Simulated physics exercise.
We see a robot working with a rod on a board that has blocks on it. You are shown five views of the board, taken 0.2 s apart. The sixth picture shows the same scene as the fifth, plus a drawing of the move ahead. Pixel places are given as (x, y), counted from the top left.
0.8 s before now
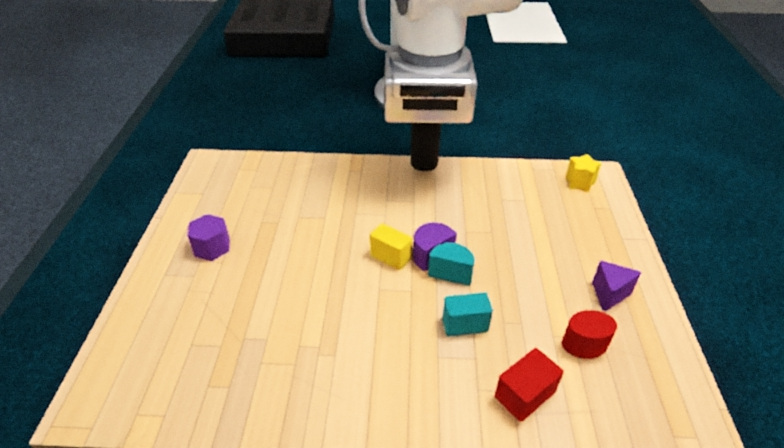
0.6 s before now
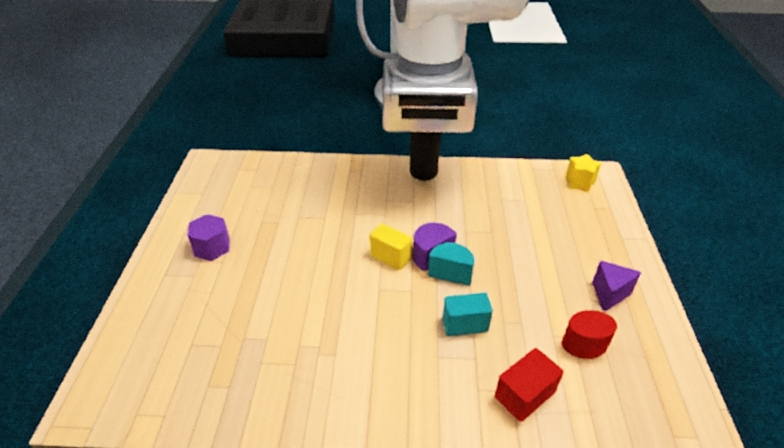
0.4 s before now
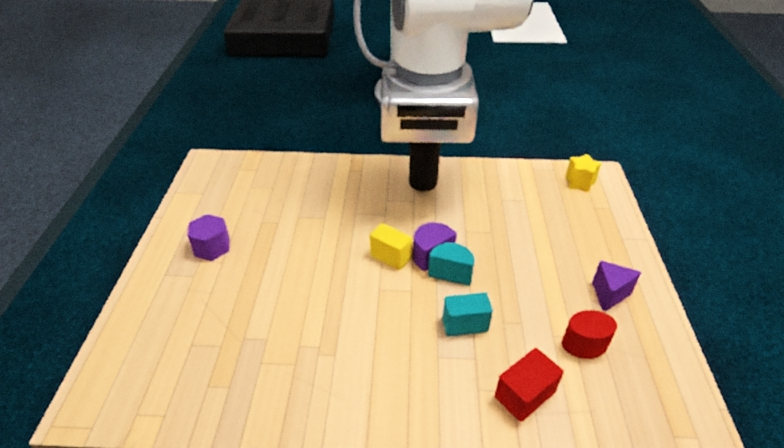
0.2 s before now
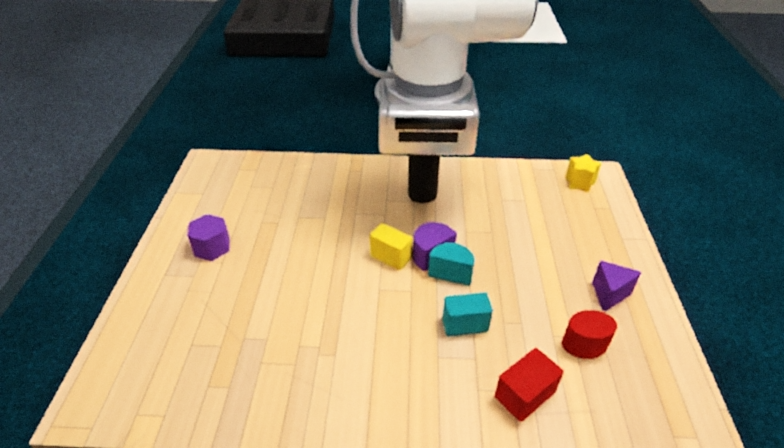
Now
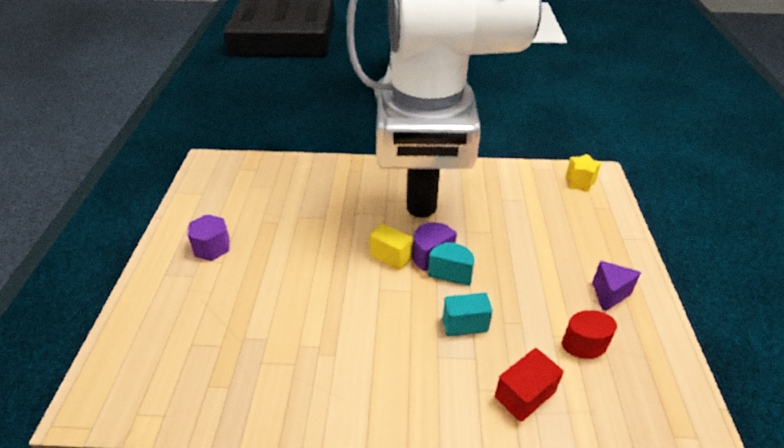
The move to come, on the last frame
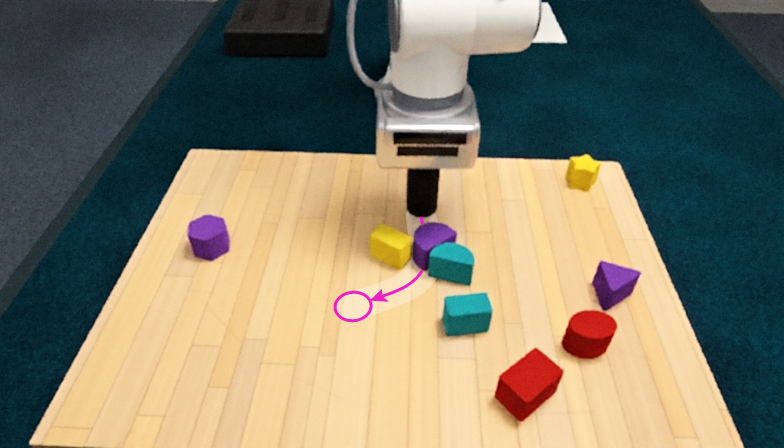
A light wooden board lies on a dark teal surface, seen from above and in front by a still camera. Yellow, purple and turquoise blocks cluster near the middle, with a purple hexagonal block at left and a yellow star, a purple triangle and two red blocks at right. From the top edge, a white and silver robot arm moves its black rod a short way toward the cluster, while every block stays still.
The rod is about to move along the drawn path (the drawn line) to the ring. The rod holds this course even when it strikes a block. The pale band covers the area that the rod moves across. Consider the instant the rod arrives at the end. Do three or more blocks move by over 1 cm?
No, that is not what happens.
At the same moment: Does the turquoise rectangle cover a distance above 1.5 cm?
That would be a no.
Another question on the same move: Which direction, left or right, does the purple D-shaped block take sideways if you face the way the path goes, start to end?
Toward the left.
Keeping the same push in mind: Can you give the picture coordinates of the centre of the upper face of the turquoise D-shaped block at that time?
In the picture, it is at (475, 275).
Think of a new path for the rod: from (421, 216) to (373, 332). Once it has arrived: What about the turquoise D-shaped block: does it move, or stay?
By the end it has moved.
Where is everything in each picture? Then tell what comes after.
Tip of the rod (424, 163), middles of tops, yellow rectangle (391, 236), purple D-shaped block (433, 234), turquoise D-shaped block (454, 253), turquoise rectangle (469, 304), in the first frame.
Rod (424, 172), nothing pushed, in the second frame.
Rod (423, 182), nothing pushed, in the third frame.
Rod (422, 194), nothing pushed, in the fourth frame.
Rod (422, 208), yellow rectangle (391, 236), purple D-shaped block (433, 234), turquoise D-shaped block (454, 253), turquoise rectangle (469, 304), in the fifth frame.
The line goes from (421, 216) over (426, 251) and (405, 287) to (353, 306).
The first path, step by step. One third of the way, rod (426, 243); purple D-shaped block (436, 256); turquoise D-shaped block (465, 267), turned 45° anticlockwise.
Two thirds of the way, rod (405, 278); yellow rectangle (387, 238), turned 25° clockwise; purple D-shaped block (442, 280), turned 45° anticlockwise; turquoise D-shaped block (475, 275), turned 65° anticlockwise; turquoise rectangle (471, 307).
At the end, rod (352, 298); yellow rectangle (387, 238), turned 25° clockwise; purple D-shaped block (442, 280), turned 45° anticlockwise; turquoise D-shaped block (475, 275), turned 65° anticlockwise; turquoise rectangle (471, 307).
